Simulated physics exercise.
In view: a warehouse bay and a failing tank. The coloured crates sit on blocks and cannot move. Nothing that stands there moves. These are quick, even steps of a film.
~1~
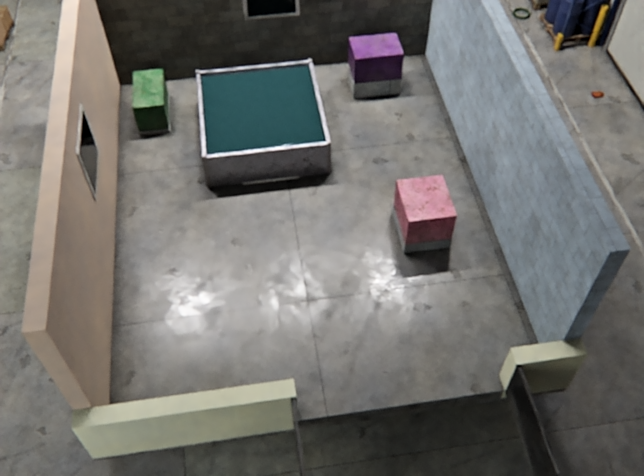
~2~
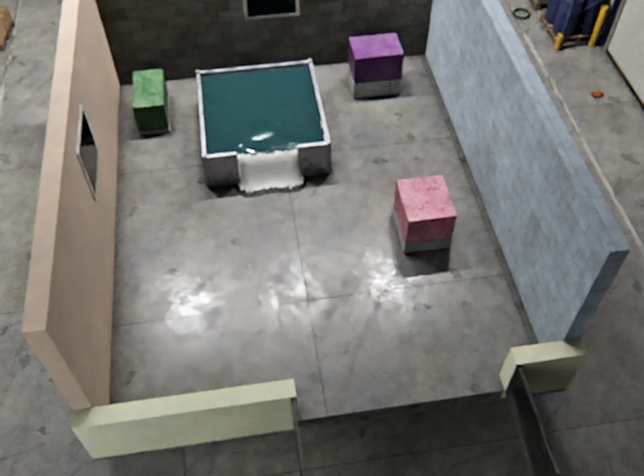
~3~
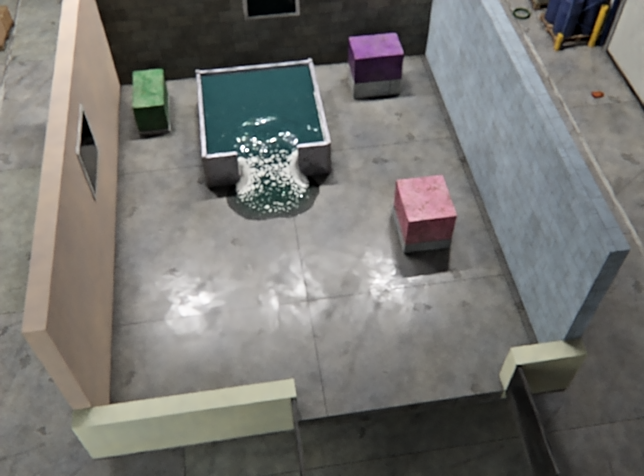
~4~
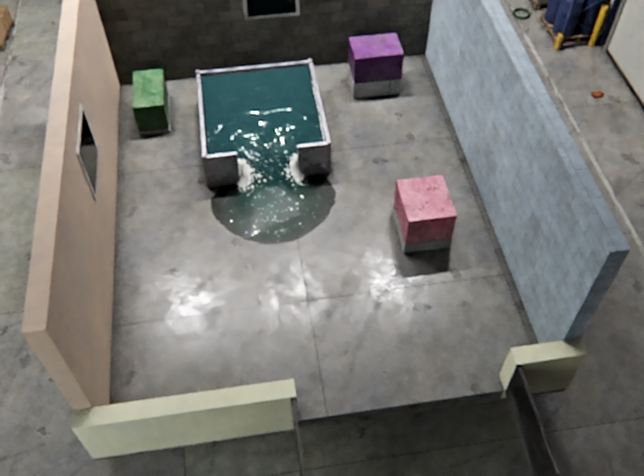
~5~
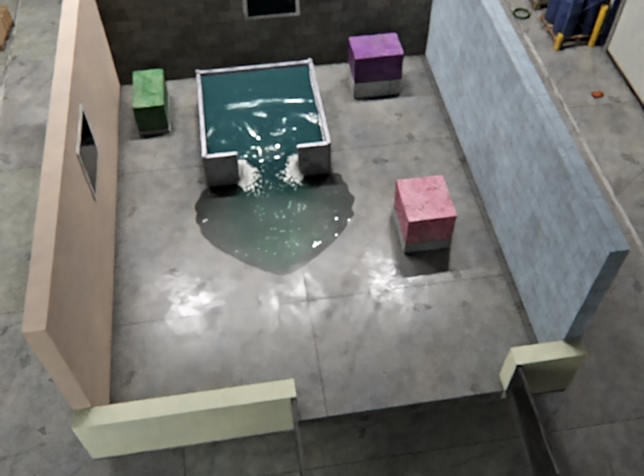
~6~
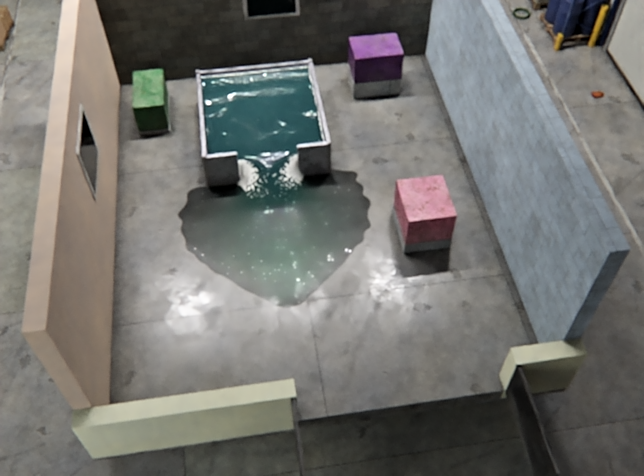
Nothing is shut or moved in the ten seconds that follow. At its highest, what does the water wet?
One by one: The green crate escapes dry; the pink crate escapes dry; the purple crate escapes dry.
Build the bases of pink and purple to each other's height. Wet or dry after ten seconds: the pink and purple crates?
In short: Pink is safe, purple escapes it.
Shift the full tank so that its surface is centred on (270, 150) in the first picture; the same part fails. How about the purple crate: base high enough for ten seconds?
In short: The purple crate escapes it.
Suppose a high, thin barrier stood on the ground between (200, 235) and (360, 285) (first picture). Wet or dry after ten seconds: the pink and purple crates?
My reading: Pink takes water; purple remains dry.
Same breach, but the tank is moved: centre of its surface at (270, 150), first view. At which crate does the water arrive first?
It is the pink crate.
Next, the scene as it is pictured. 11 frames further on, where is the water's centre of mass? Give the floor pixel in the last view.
Near (267, 189).
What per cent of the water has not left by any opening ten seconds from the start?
Roughly 60 per cent.
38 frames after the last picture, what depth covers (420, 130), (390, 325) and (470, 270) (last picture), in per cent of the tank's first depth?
In turn 0, 4 and 4 in a hundred.
A moment on, water covers 35 % of the floor; the green crate not reached, the pink crate water round its plinth, the purple crate not reached.
Next, water covers 50 % of the floor; the green crate not reached, the pink crate water round its plinth, the purple crate not reached.
Then, water covers 50 % of the floor; the green crate not reached, the pink crate water round its plinth, the purple crate not reached.
Later, water covers 60 % of the floor; the green crate not reached, the pink crate water round its plinth, the purple crate not reached.
In the end, water covers 80 % of the floor; the green crate stayed above the water, the pink crate stayed above the water, the purple crate stayed above the water.
